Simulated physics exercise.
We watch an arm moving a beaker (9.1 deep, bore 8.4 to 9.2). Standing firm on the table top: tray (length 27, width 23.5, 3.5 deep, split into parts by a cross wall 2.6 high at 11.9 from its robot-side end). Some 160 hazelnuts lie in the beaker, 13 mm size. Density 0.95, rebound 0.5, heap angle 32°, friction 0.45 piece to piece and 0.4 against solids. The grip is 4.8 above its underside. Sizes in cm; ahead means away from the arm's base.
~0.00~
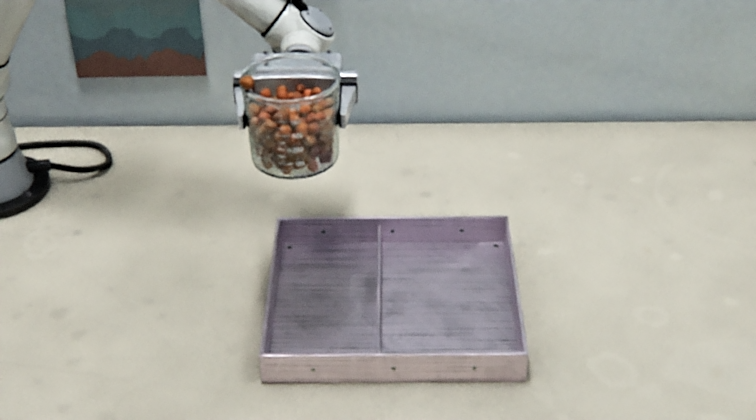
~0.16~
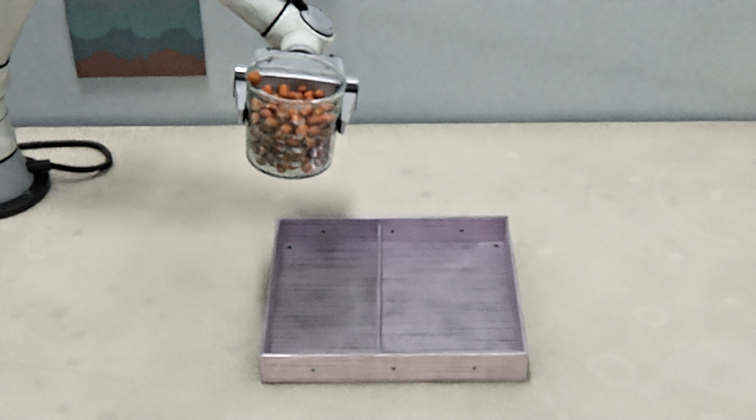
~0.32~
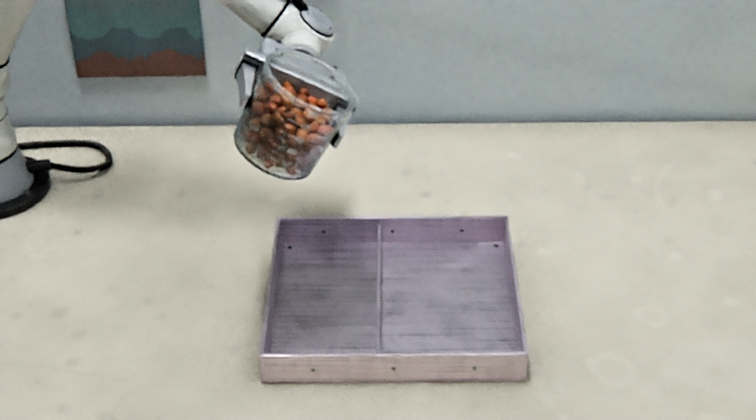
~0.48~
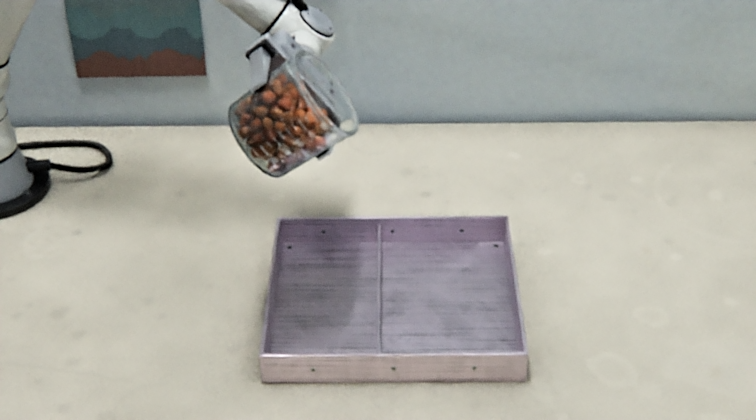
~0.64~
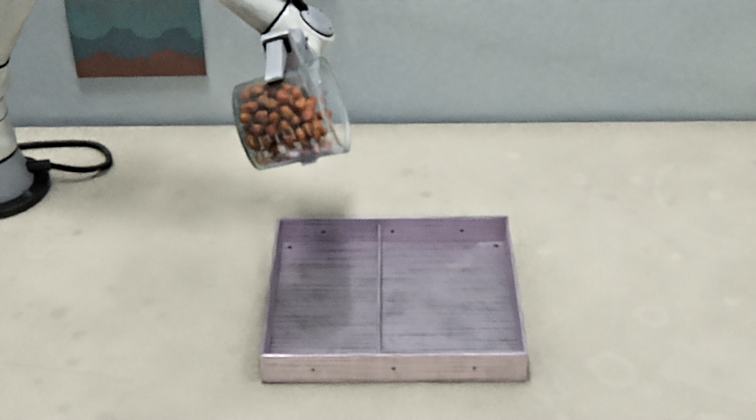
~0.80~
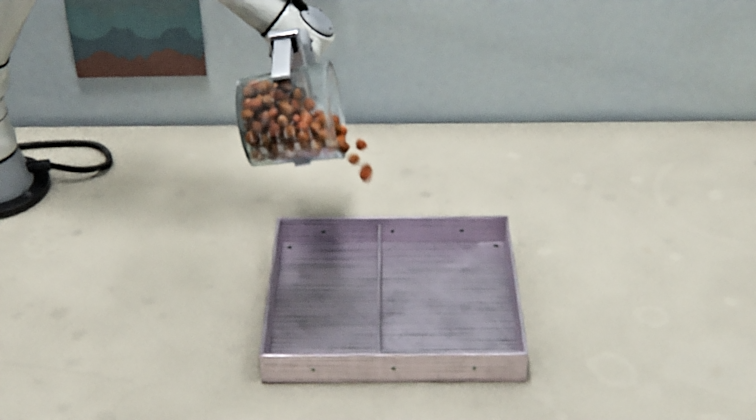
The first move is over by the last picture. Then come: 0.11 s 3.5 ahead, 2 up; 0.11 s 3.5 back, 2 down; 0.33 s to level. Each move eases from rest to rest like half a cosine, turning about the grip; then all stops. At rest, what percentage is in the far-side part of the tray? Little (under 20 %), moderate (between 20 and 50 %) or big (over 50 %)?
Answer: Big; over 50 % of the hazelnuts finish in the far-side part of the tray.
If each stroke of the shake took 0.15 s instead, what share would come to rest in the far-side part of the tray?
It would be near 35 per cent.
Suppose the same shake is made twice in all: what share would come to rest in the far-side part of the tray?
Then about 75 per cent.
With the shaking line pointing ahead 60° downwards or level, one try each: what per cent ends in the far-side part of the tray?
Some 10 and 50 per cent.
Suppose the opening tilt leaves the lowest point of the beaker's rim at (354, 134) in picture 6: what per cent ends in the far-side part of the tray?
About 30 per cent.
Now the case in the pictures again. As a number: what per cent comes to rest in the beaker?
Some 30 per cent.
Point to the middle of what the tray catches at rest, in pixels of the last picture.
Around (466, 297).
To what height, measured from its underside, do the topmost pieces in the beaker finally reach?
About 4.5 cm.
After 1.02 s, tilted 81° forward, highest piece 27 above the table; 103 in the beaker, 4 in the far-side part, 57 in flight or on a rim.
After 1.24 s, tilted 20° forward, highest piece 29 above the table; 100 in the far-side part, 52 in the beaker, 5 in the robot-side part, 7 in flight or on a rim.
After 1.55 s, level, highest piece 26 above the table; 103 in the far-side part, 52 in the beaker, 5 in the robot-side part, 4 on the table or floor.
After 2.60 s, level, highest piece 26 above the table; 103 in the far-side part, 52 in the beaker, 5 in the robot-side part, 4 on the table or floor.
At rest, 103 in the far-side part, 52 in the beaker, 5 in the robot-side part, 4 on the table or floor. That is 63 % in the far-side part of the tray.
